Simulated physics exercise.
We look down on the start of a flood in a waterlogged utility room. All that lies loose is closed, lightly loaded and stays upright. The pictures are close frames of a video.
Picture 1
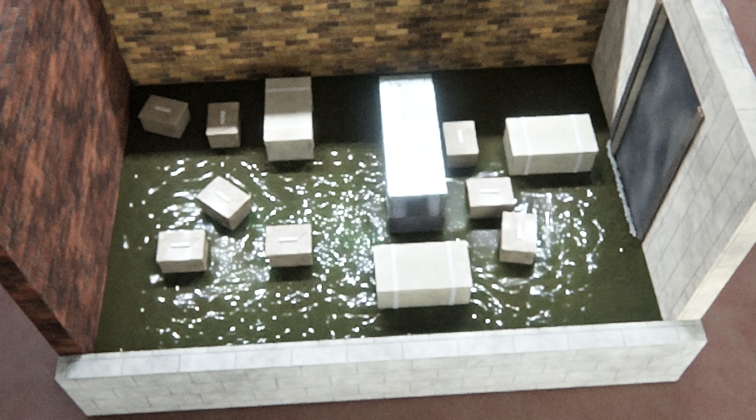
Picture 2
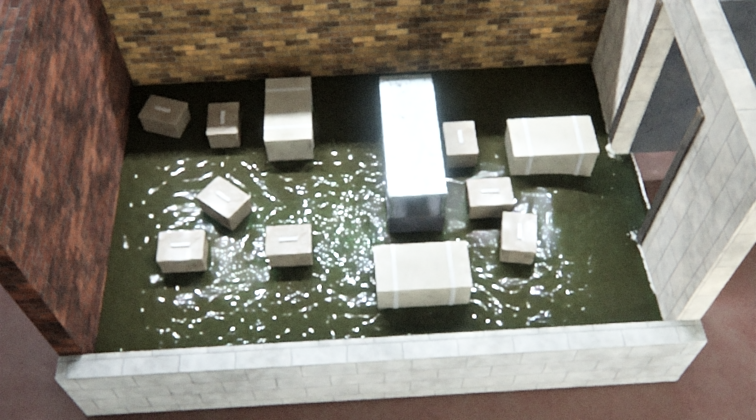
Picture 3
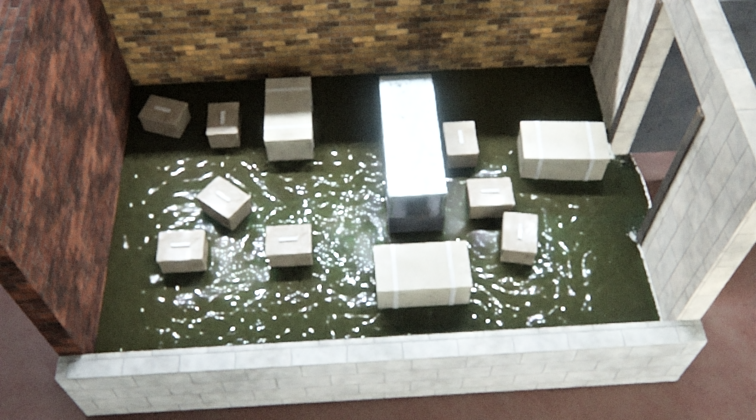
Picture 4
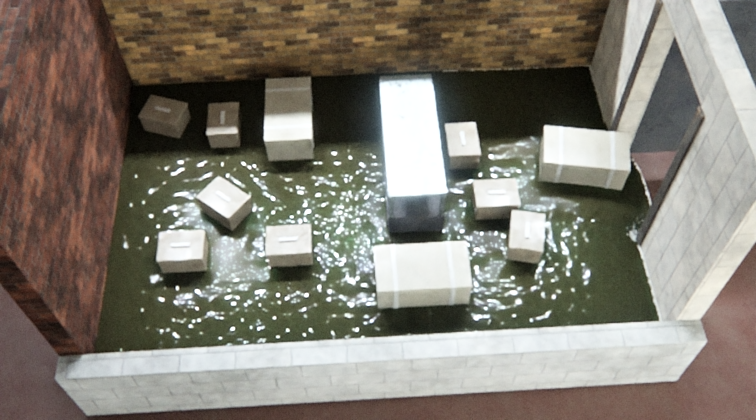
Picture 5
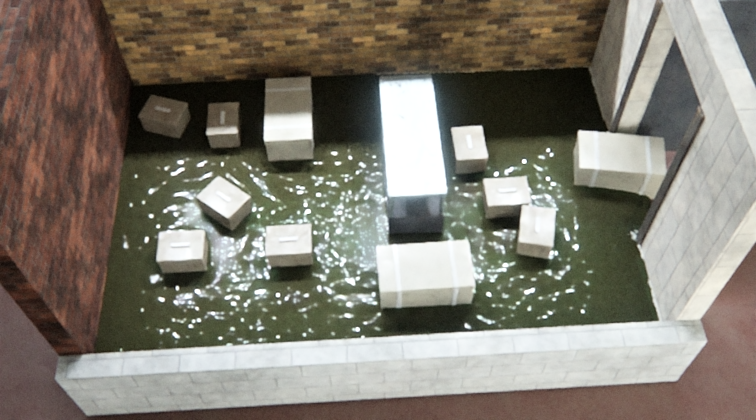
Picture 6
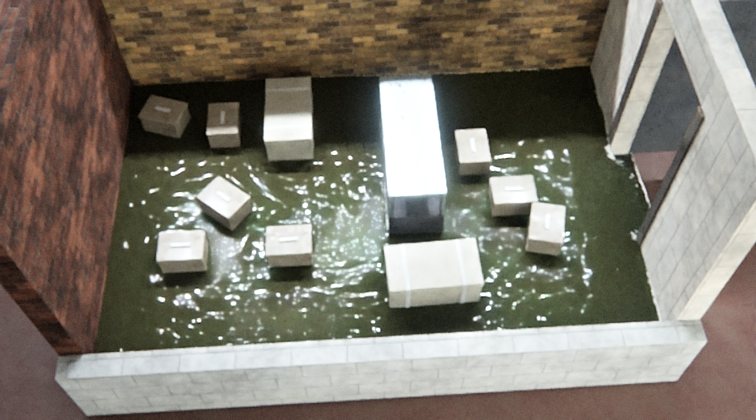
A long pale box floats right and out through the opened doorway as nearby boxes drift slightly.
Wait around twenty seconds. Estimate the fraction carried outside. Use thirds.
Share: From one to two thirds.
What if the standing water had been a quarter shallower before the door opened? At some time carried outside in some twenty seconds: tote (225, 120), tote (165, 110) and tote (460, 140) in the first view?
In turn: No, kept in, stays.
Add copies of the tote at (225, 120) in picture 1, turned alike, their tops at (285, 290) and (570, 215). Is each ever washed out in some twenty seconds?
As listed: Through, gone.
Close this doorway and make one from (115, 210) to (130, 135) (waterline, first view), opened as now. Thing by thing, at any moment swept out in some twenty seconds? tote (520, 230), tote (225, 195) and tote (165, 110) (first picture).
In that order: Left behind, washed out, gone.
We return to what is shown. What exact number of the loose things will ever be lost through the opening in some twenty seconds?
That makes 6.
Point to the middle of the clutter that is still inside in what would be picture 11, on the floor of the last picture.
At about (368, 205).
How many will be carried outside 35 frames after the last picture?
It comes to 5.
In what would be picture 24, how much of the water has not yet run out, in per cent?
About 68 per cent.
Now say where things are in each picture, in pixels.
The first picture shows a tote at (520, 232) floats; a tote at (490, 192), afloat; 0 of 11 have shifted.
The second picture shows a tote at (520, 232), afloat; a tote at (490, 192) floats; 0 of 11 have shifted.
The third picture shows a tote at (520, 232) floats; a tote at (490, 192), afloat; 1 of 11 have shifted.
The fourth picture shows a tote at (527, 230), afloat, close to its start; a tote at (497, 193) floats, close to its start; 3 of 11 have shifted.
The fifth picture shows a tote at (538, 225), afloat, close to its start; a tote at (507, 191) floats, close to its start; 4 of 11 have shifted.
The sixth picture shows a tote at (547, 222) floats, close to its start; a tote at (514, 189) floats, close to its start; 5 of 11 have shifted.
A moment on, 1 of 11 are out; 10 afloat.
Next, 4 of 11 are out; 7 afloat.
Later, 5 of 11 are out; 6 afloat.
In the end, 6 of 11 are out; 5 afloat.
